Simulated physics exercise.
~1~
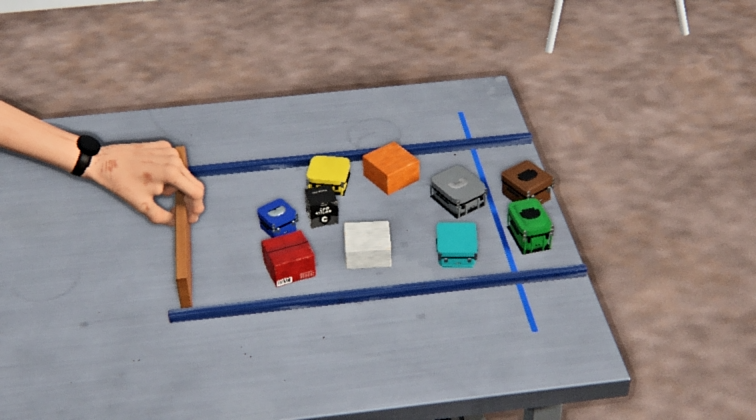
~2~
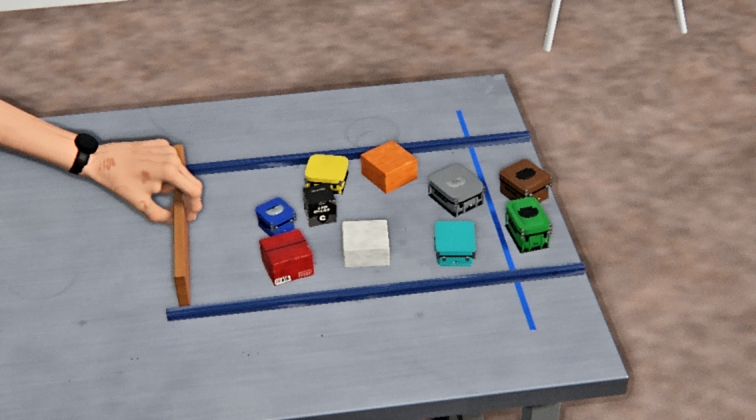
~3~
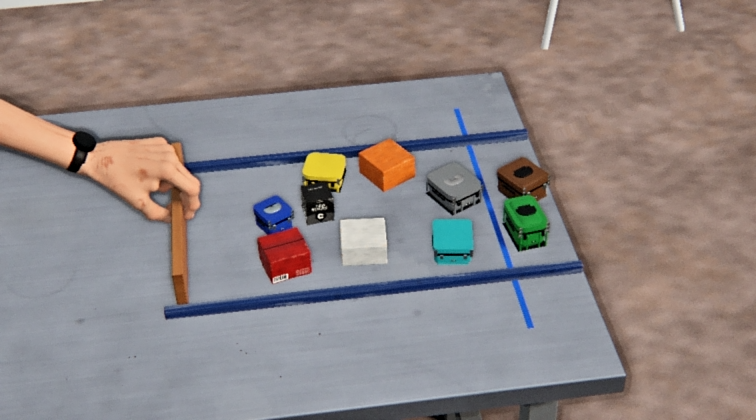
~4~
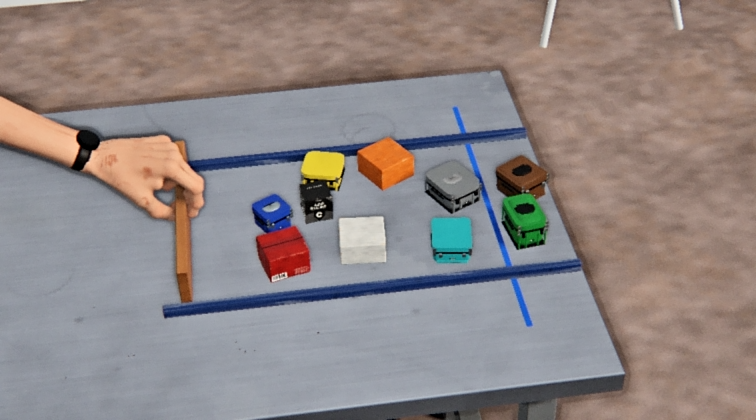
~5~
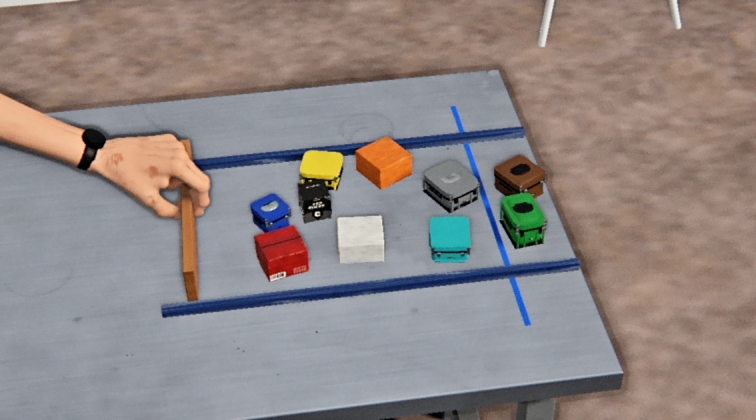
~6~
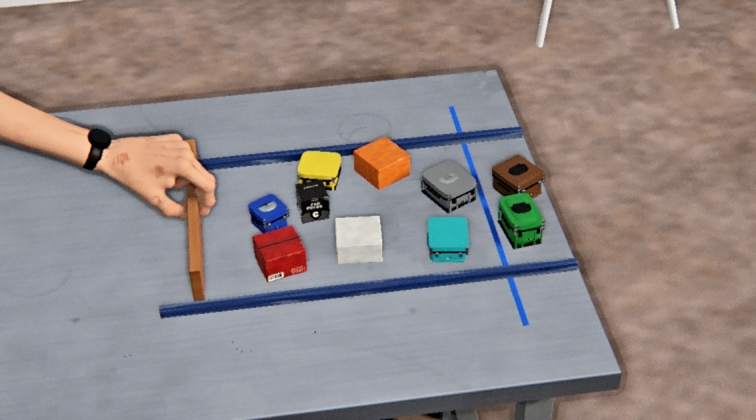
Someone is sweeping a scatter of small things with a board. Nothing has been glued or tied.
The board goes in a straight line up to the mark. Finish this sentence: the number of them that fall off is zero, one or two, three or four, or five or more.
The number of them that fall off is three or four.
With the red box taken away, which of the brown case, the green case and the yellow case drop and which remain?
The brown case ends up below - the green case ends up below - the yellow case remains.
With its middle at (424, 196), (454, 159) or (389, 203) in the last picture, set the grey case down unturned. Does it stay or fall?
In sequence: It stays; it goes; it stays.
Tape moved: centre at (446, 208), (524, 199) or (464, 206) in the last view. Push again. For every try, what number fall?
So, one try after another, the floor gets 1, then 6, then 2.
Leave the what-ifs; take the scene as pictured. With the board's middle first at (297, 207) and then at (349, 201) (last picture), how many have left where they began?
At that stage 4; at the next, 7.
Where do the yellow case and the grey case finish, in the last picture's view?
Result: One at about (487, 151), the other at about (528, 181).
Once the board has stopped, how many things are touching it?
That makes 4.
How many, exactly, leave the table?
Total count: 3.
Early on, none off yet; brown case at rest near (517, 181); green case at rest near (520, 220); grey case at rest near (449, 186).
A while later, one off so far; brown case travelled a little near (531, 180); green case on its side near (598, 262); grey case travelled about its own width near (489, 185).
Finally, the number that fall off is three or four; lost, turquoise case, green case and brown case.
